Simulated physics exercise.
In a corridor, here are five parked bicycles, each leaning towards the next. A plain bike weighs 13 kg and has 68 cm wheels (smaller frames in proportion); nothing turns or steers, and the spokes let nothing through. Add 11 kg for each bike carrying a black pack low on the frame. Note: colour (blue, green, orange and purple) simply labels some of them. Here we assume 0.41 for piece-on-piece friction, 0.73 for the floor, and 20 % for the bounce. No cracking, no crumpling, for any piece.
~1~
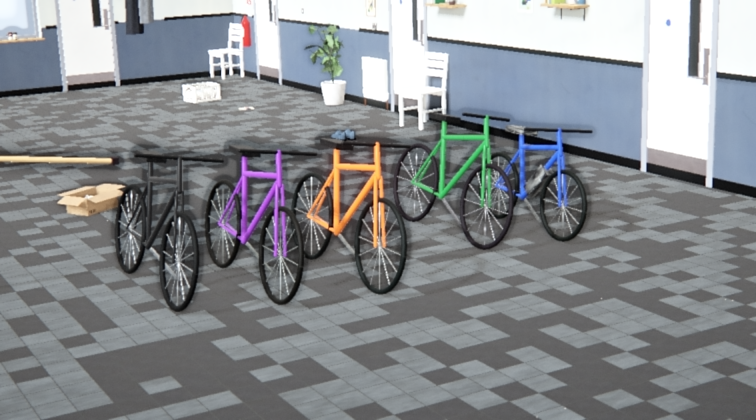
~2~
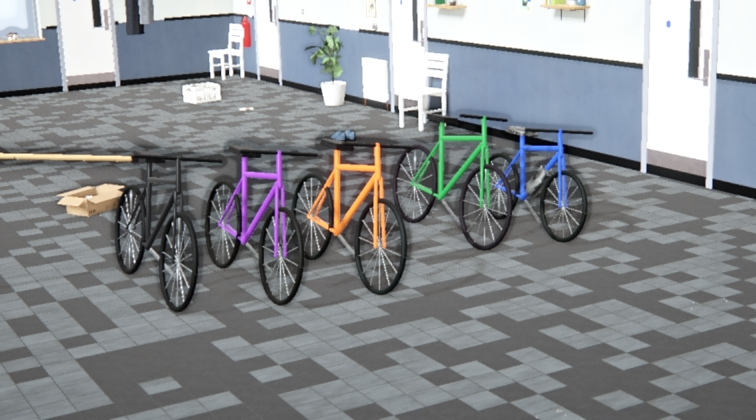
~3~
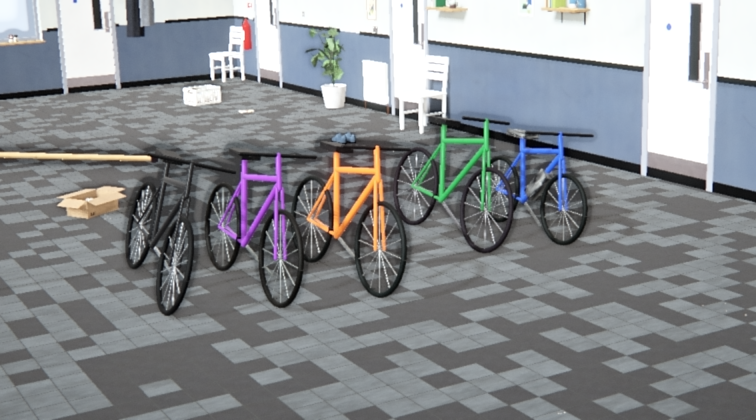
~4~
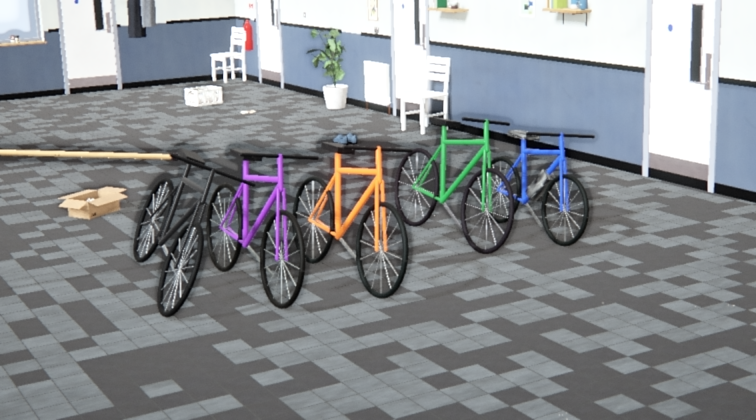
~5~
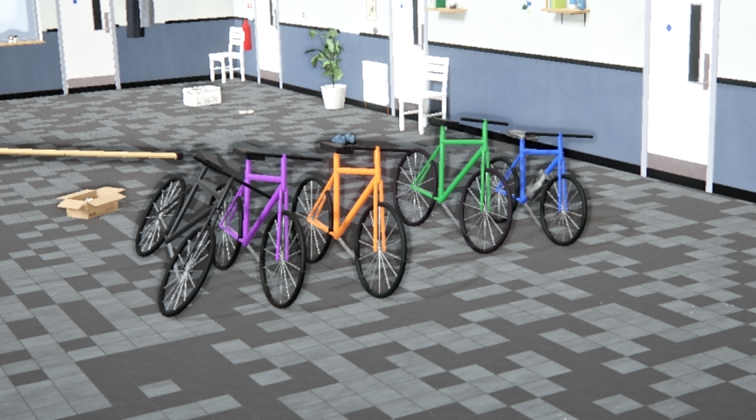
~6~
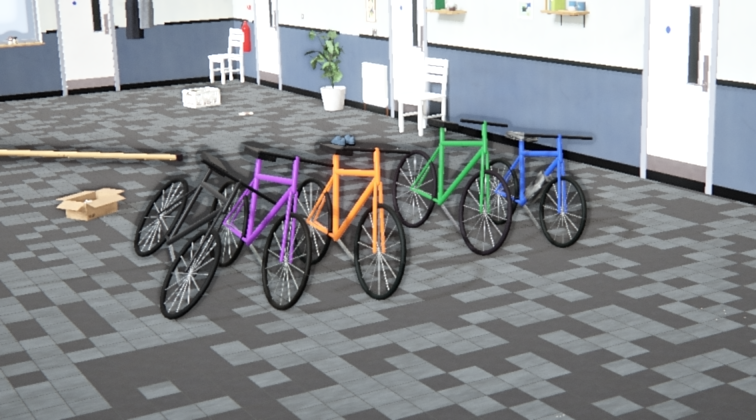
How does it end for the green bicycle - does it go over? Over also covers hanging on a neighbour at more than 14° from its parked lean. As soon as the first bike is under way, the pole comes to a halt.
Safe.
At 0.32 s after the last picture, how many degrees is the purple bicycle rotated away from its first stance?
About 20°.
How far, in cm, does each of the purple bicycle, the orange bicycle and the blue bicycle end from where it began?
Distances in cm - purple: 70; orange: 60; blue: 0.
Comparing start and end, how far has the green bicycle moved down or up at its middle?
At the end it is roughly 0 cm lower than at the start.
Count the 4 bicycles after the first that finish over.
2.
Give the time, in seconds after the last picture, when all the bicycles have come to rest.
Time: About 1.5 s.
Then, 0.32 s on from the sixth picture, 1 of the 4 other bicycles over; green bicycle unmoved; purple bicycle tipped 20°.
Then, 0.62 s on from the sixth picture, 1 of the 4 other bicycles over; green bicycle unmoved; purple bicycle tipped 36°.
Then, 1.04 s on from the sixth picture, 2 of the 4 other bicycles over; green bicycle unmoved; purple bicycle tipped 56°.
Then, 1.26 s on from the sixth picture, 2 of the 4 other bicycles over; green bicycle unmoved; orange bicycle tipped 73°.
Finally, 2 of the 4 other bicycles over; green bicycle unmoved; orange bicycle lying flat; purple bicycle tipped 71°. Two left standing. Seen by the last camera, middles, green bicycle near (454, 177), orange bicycle near (428, 237).
